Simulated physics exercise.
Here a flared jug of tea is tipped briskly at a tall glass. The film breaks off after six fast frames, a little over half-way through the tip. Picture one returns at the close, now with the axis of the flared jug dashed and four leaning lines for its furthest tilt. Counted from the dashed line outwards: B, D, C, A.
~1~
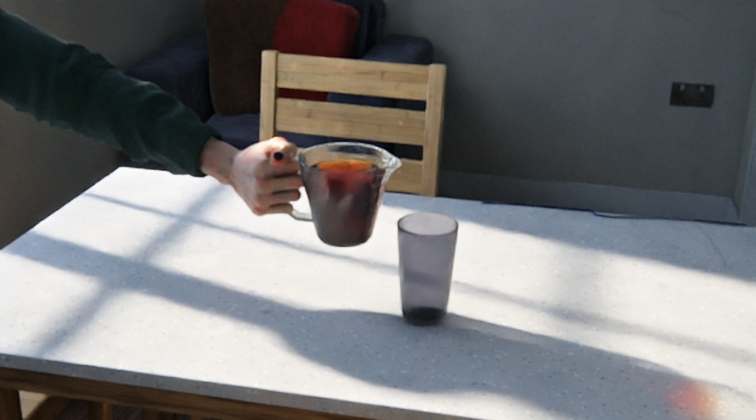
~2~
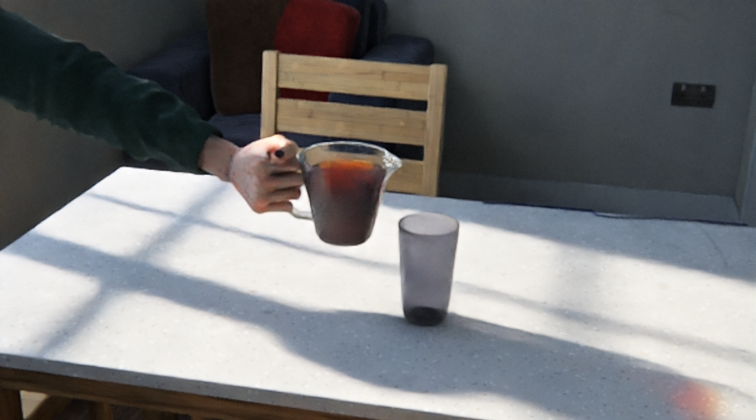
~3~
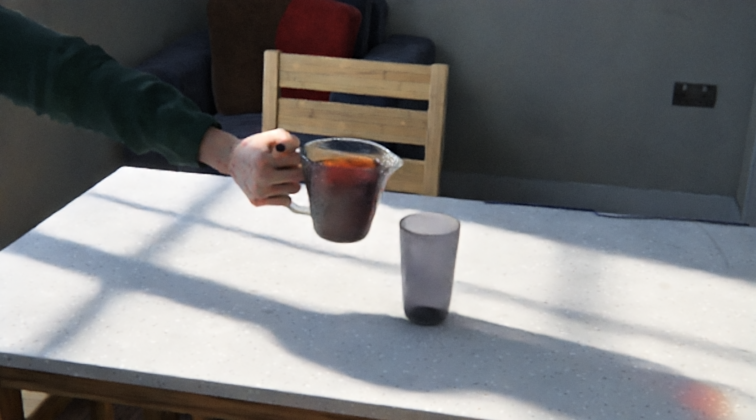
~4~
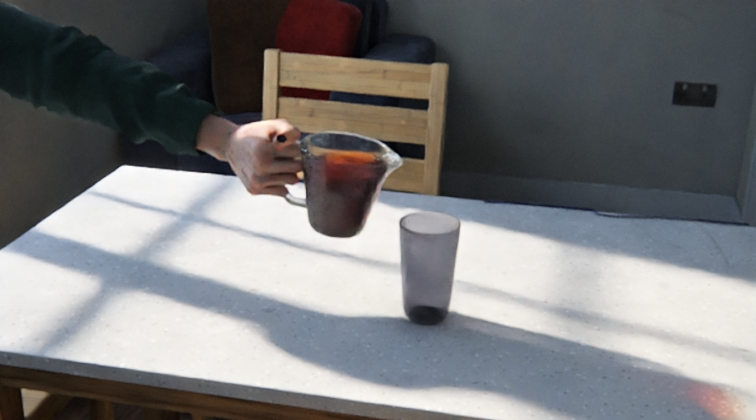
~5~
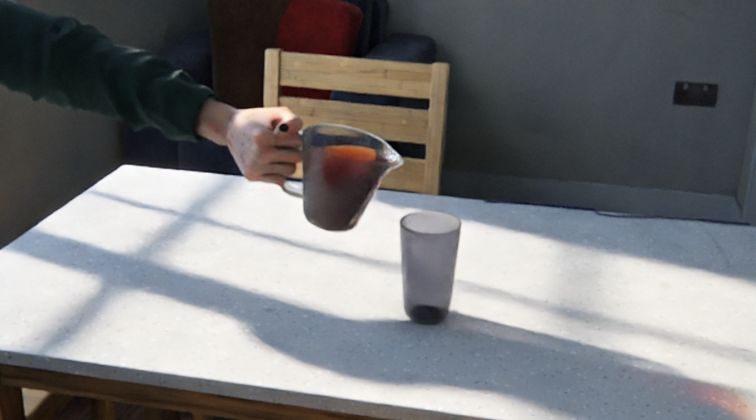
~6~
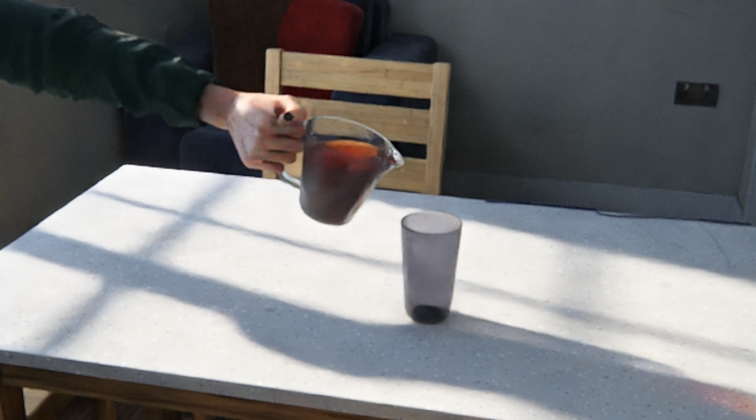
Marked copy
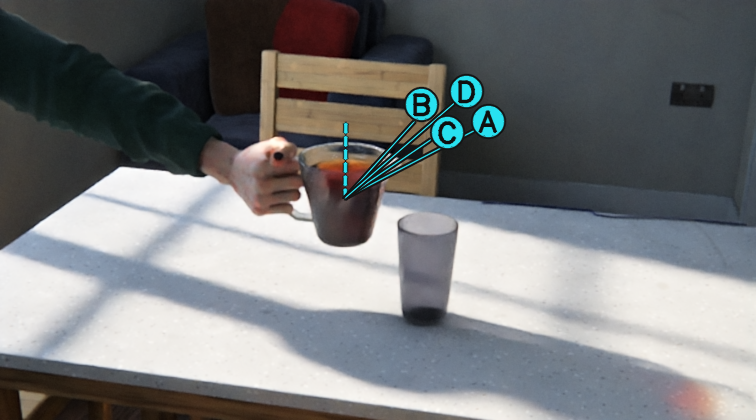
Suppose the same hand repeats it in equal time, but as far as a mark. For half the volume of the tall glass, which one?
Best: C.
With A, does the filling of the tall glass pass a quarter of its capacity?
Yes, clearly.
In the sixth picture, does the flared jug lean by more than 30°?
No, it does not.
On the marked copy, A at (474, 130); B at (414, 121); C at (430, 139); D at (454, 103).
With A, the tall glass ends with about 62 % of what it can hold; 3 % of the tea is spilt.
With B, the tall glass ends with about 27 % of what it can hold.
With C, the tall glass ends with about 51 % of what it can hold.
With D, the tall glass ends with about 39 % of what it can hold.
